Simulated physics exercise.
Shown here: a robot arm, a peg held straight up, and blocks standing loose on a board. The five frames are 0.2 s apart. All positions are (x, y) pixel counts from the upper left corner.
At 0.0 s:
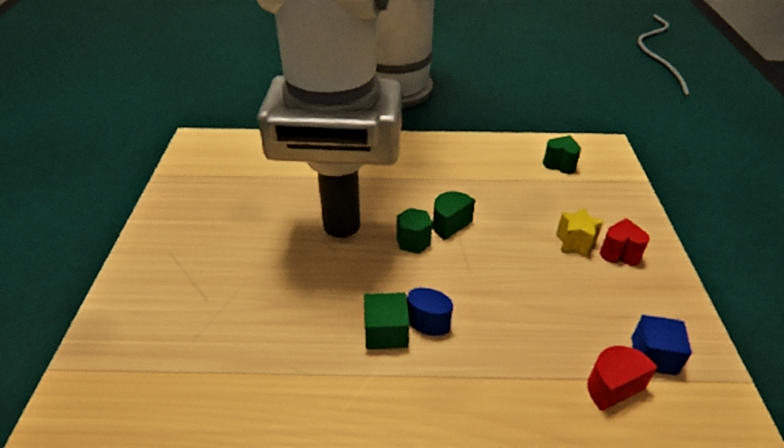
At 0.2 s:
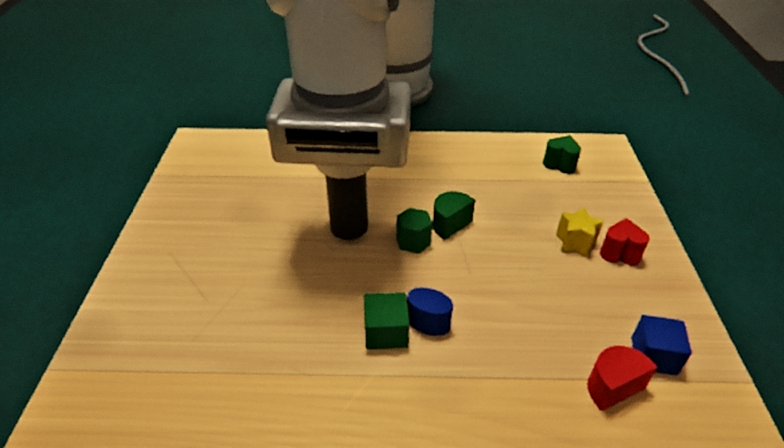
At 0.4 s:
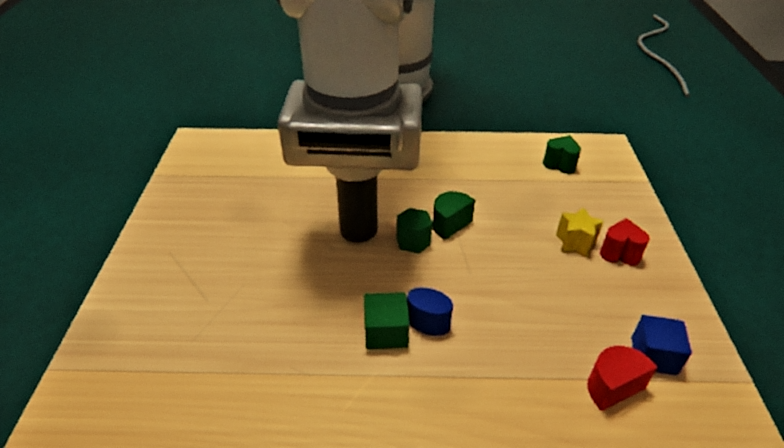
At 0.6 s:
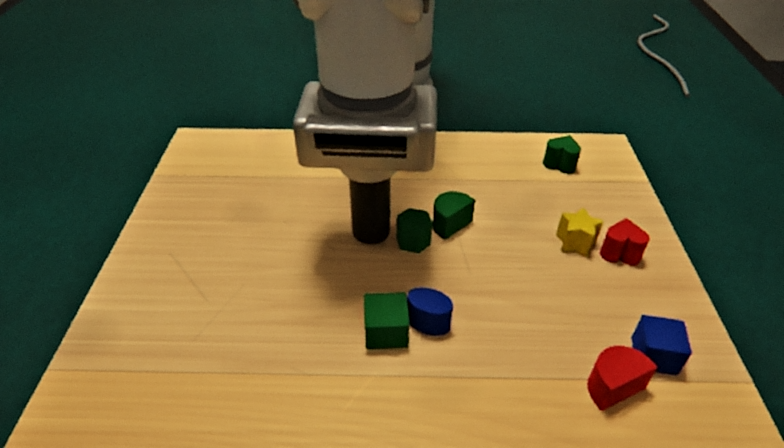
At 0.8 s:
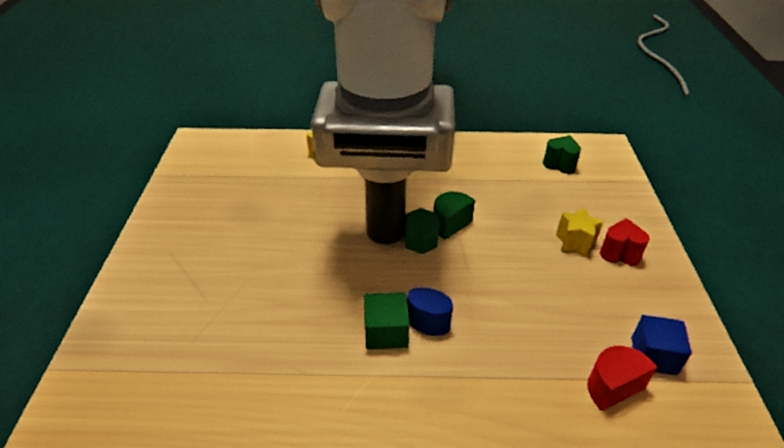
A robot arm holding a dark upright peg glides slowly to the right across a wooden board scattered with green, blue, red and yellow blocks. The peg closes the gap to a small green six-sided block, then nudges it slightly rightward, while the other blocks stay where they are.
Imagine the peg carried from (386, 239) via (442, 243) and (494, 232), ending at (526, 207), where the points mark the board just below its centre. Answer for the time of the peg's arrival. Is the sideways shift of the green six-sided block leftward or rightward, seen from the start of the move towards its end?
Sideways shift: Right.
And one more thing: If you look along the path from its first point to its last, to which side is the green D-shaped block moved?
Leftward.
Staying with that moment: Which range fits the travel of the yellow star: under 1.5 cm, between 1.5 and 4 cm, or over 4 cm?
Of the three bands, it's under 1.5 cm.
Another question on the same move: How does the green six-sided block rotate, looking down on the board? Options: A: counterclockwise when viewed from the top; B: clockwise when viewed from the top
B
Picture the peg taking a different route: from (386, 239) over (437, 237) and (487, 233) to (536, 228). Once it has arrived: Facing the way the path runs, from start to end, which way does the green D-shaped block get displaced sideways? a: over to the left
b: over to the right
a (over to the left)
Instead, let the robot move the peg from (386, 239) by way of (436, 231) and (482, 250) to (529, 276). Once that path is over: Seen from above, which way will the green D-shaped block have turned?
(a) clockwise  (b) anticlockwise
Letter b.
The first path, step by step. One third of the way, peg at (445, 235); green six-sided block at (482, 227), turned 20° clockwise; green D-shaped block at (468, 200), turned 65° anticlockwise.
Two thirds of the way, peg at (496, 223); green six-sided block at (520, 231), turned 55° clockwise; green D-shaped block at (486, 187).
At the end, peg at (528, 199); green six-sided block at (520, 231), turned 55° clockwise; green D-shaped block at (486, 182), turned 175° anticlockwise; yellow star not moved.
